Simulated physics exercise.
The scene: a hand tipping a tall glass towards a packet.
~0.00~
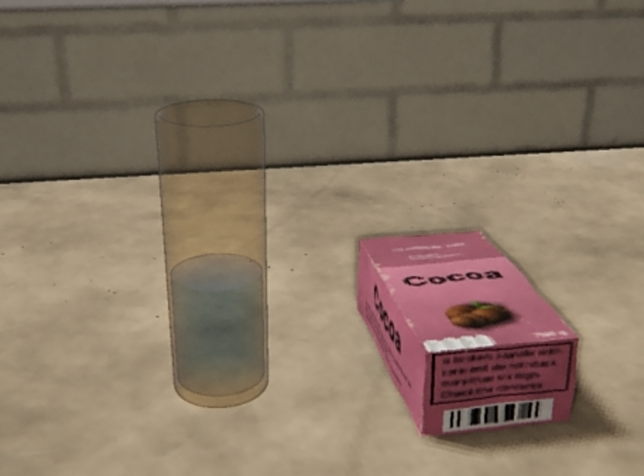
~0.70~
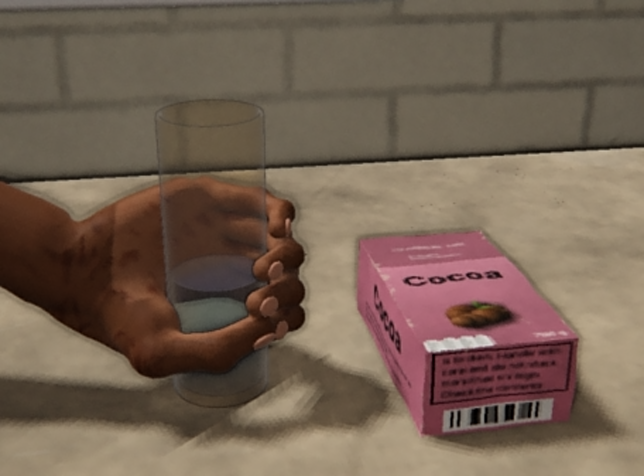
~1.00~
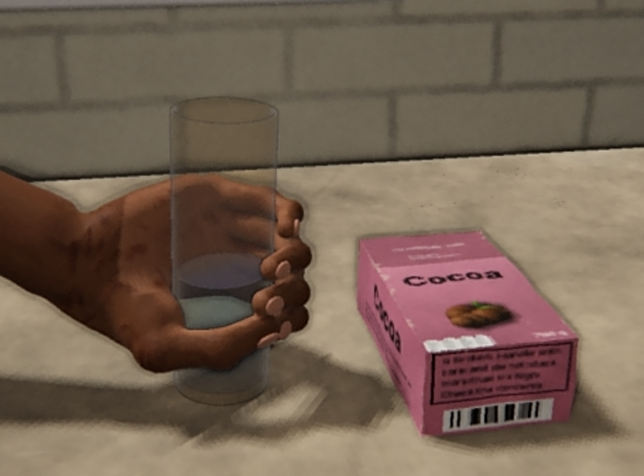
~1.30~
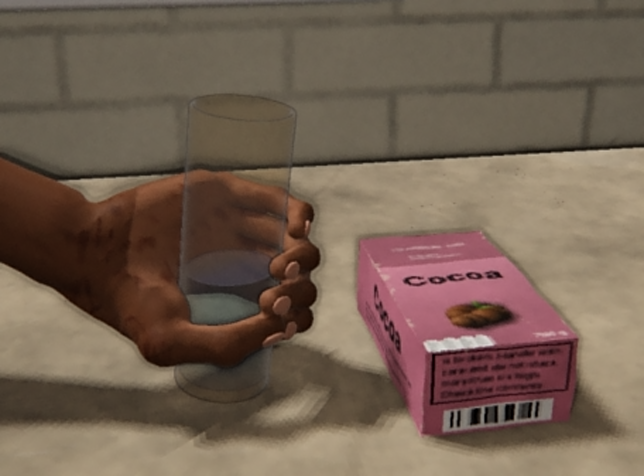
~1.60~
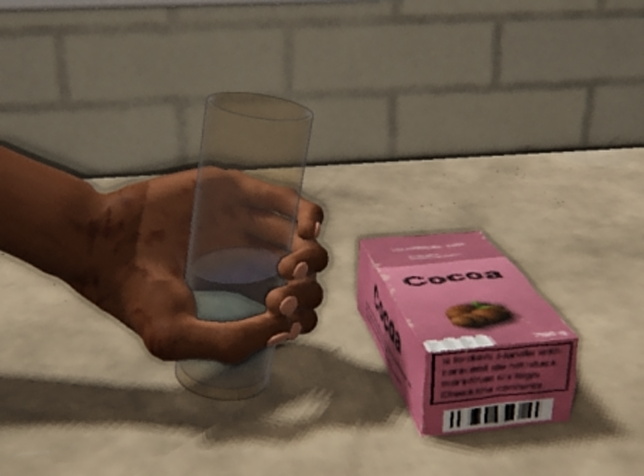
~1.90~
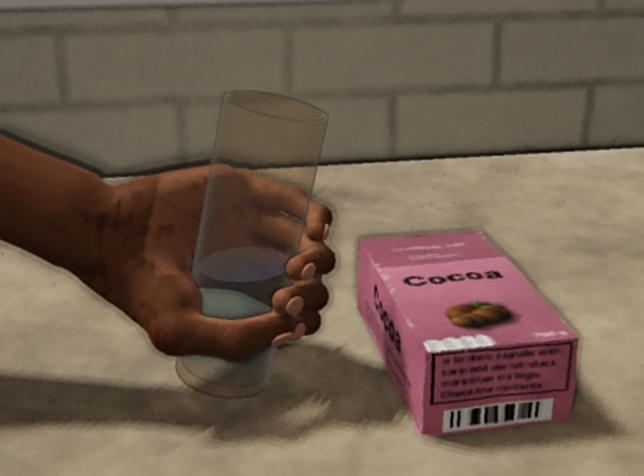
On a speckled beige countertop before a grey brick wall, seen from slightly above by a still camera, a tall clear glass partly filled with bluish liquid stands upright on the left. A pink cocoa packet lies to its right. A hand enters from the left, grasps the glass around its lower half and gradually tilts it rightwards, its top leaning towards the packet, which stays still.
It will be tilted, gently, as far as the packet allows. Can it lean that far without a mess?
As it turns out, it stays dry outside.
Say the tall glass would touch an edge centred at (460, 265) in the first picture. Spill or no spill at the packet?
In that case: Holds.
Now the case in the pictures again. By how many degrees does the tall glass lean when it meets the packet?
Near 50 degrees.
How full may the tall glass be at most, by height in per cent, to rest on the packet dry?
Roughly 80 per cent.
By 2.5 s, the tall glass leans by about 30°; its rim is dry.
By 3.1 s, the tall glass leans by about 45°; its rim is dry.
By 4.5 s, the tall glass leans by about 50°, against the packet; its rim is dry.
